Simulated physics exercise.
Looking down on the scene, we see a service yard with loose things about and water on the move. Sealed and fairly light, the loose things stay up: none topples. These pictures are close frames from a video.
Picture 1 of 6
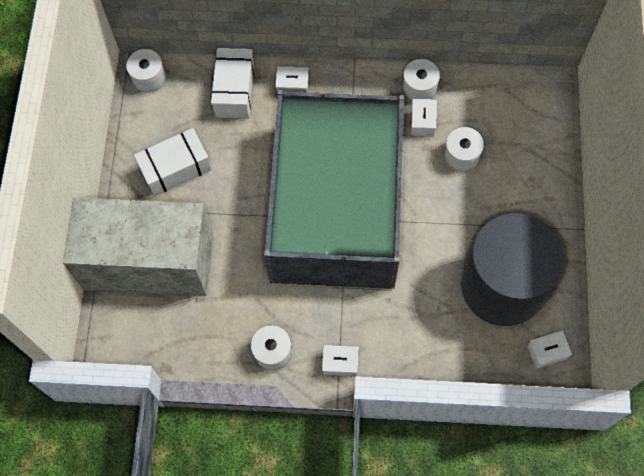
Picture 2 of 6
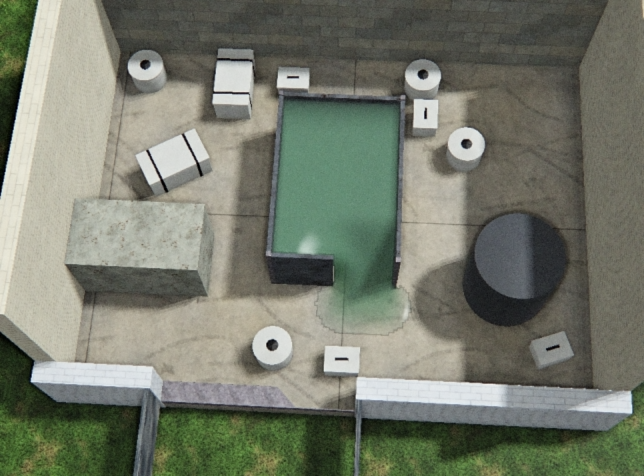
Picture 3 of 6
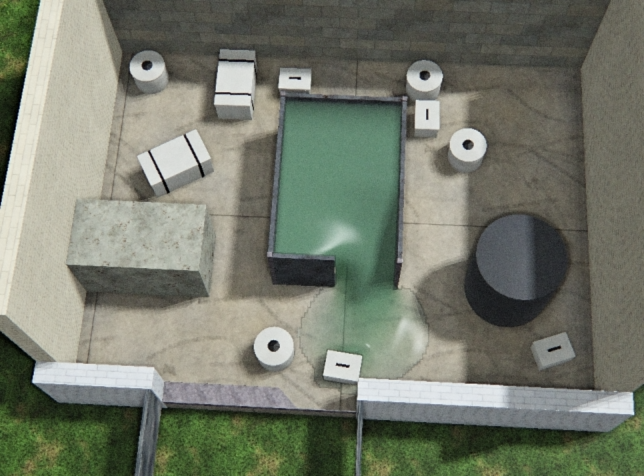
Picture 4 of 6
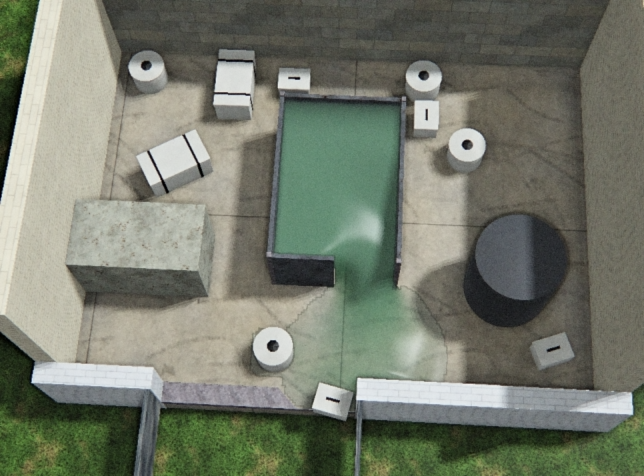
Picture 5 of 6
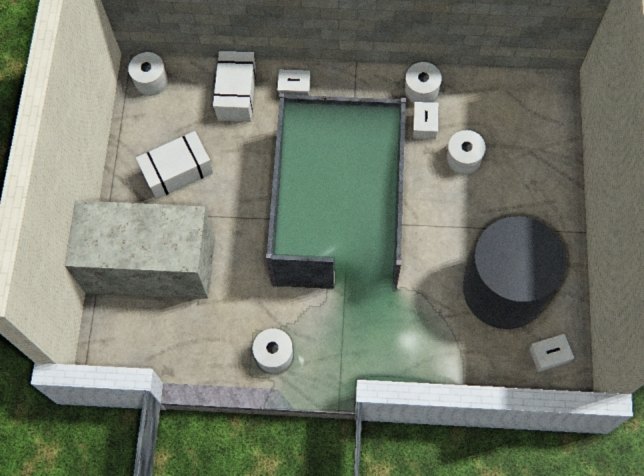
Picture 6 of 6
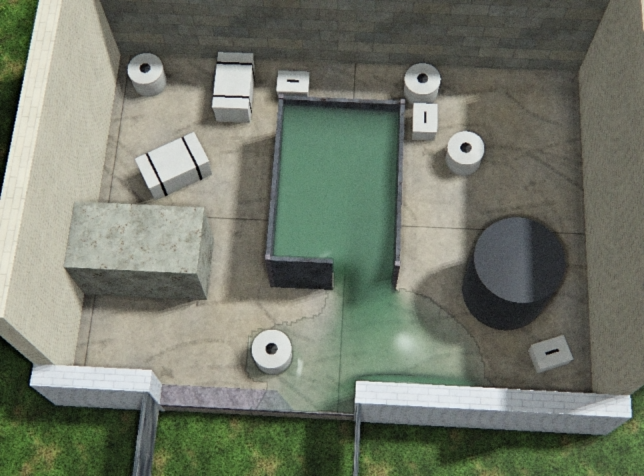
A big tank of green water opened at its front right corner and the water spread over the yard floor, pushing one small white block out through the gap in the front wall and out of sight.
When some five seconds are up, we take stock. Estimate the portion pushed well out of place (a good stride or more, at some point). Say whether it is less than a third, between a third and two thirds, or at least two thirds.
It is less than a third.
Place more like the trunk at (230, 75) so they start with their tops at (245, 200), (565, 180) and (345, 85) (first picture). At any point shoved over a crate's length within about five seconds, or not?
Results - 1: Doesn't go far; 2: Ends up far away; 3: Doesn't go far.
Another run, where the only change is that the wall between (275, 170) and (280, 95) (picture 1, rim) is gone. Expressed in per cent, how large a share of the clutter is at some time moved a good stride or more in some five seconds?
Roughly 60 percent.
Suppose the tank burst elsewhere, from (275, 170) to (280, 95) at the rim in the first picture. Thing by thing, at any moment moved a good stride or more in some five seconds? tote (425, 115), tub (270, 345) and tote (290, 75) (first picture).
Here is how they go, in order: Dislodged that far, fails to go that far, and dislodged that far.
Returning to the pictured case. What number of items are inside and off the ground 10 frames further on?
Tally: 0.
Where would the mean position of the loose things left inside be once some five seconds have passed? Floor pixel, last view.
In the last view, somewhere about (313, 145).
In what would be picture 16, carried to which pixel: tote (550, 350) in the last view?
It should be near (559, 237).
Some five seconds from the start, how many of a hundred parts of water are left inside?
Roughly 66 in a hundred.
A moment on, 1 of 10 are well off their spots; 0 afloat.
Next, 2 of 10 are well off their spots; 0 afloat.
Later, 2 of 10 are well off their spots; 0 afloat.
In the end, 2 of 10 are well off their spots, and 2 have been at some point; 2 afloat.
